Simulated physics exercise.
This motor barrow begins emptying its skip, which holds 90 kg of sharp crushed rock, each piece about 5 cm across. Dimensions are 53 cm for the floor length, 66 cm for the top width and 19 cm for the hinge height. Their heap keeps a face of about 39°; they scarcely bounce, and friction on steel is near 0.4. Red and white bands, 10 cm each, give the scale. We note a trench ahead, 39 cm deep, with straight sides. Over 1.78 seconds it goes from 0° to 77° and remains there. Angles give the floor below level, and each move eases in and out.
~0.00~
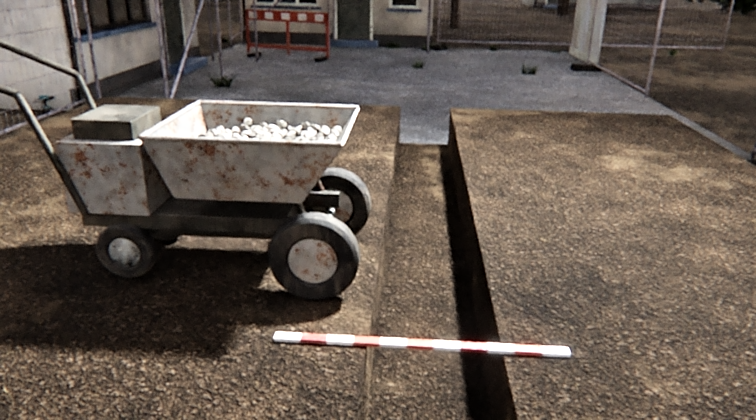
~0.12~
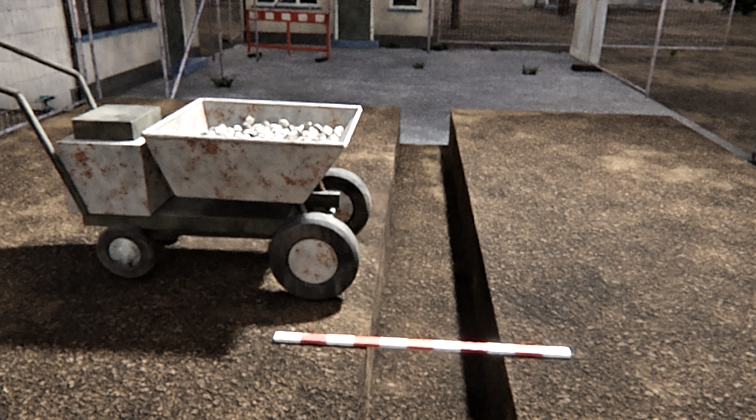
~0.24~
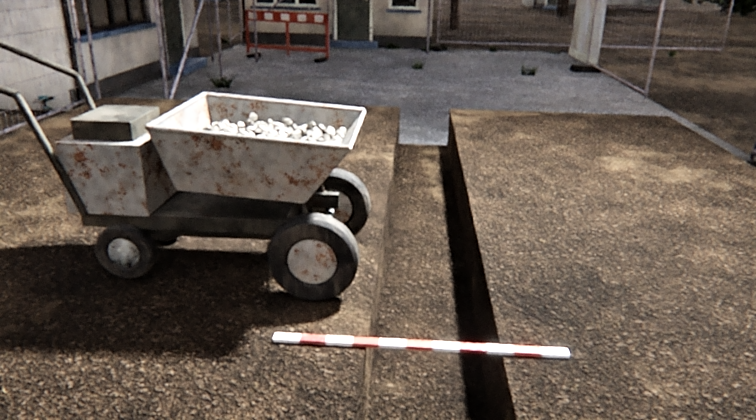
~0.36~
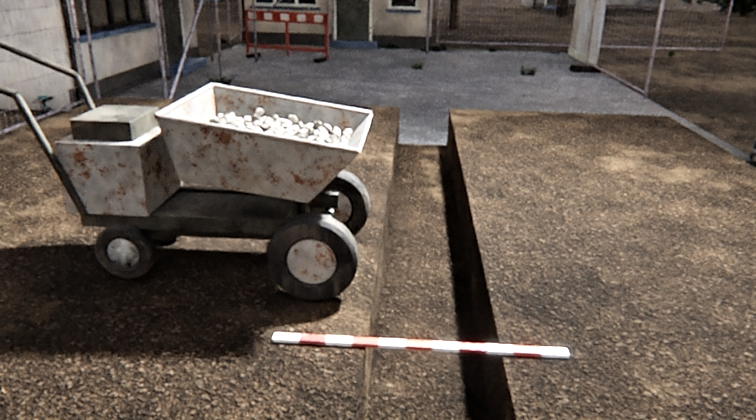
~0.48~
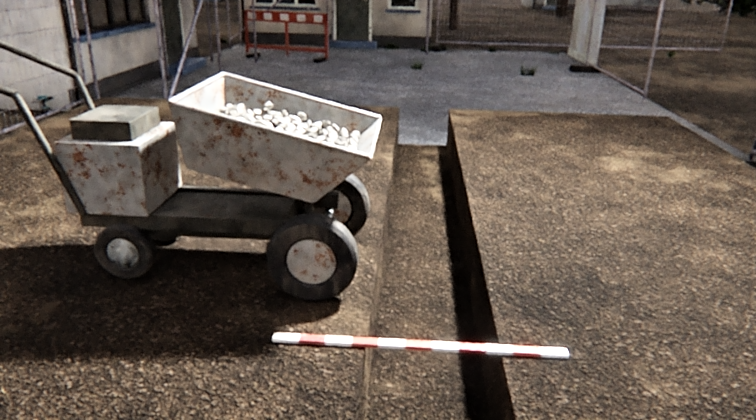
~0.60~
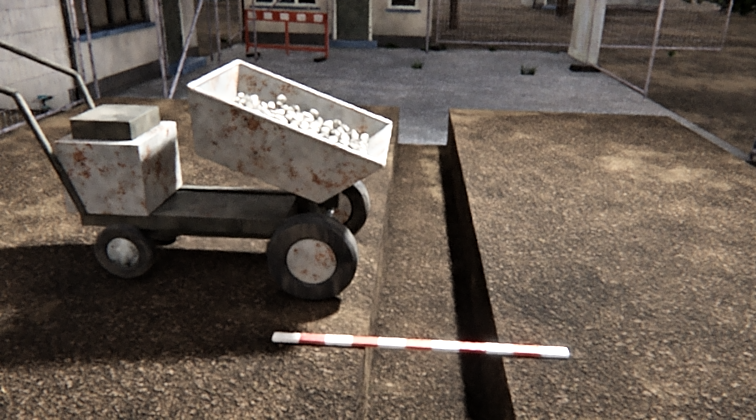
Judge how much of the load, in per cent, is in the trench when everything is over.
I judge it at about 91 per cent.
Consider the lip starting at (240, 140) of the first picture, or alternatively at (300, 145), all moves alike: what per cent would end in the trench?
That gives roughly 85 per cent and roughly 100 per cent.
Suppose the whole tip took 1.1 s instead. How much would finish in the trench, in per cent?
Close to 85 per cent then.
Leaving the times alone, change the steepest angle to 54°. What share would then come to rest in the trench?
Around 0 per cent would finish in the trench.
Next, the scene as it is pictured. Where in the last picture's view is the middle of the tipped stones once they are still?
The resting stones are centred at roughly (453, 328).
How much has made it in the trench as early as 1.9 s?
About 25 per cent by then.
After 1.3 s the floor is at 65°; 100 % in the skip; the foremost stones are at (422, 206).
After 1.9 s the floor is at 77°; 72 % in the skip, 27 % in the trench, 2 % past the trench; the foremost stones are at (504, 270).
After 2.2 s the floor is at 77°; 37 % in the skip, 54 % in the trench, 9 % past the trench; the foremost stones are at (560, 276).
After 4.2 s the floor is at 77°; 0 % in the skip, 91 % in the trench, 9 % past the trench; the foremost stones are at (577, 272).
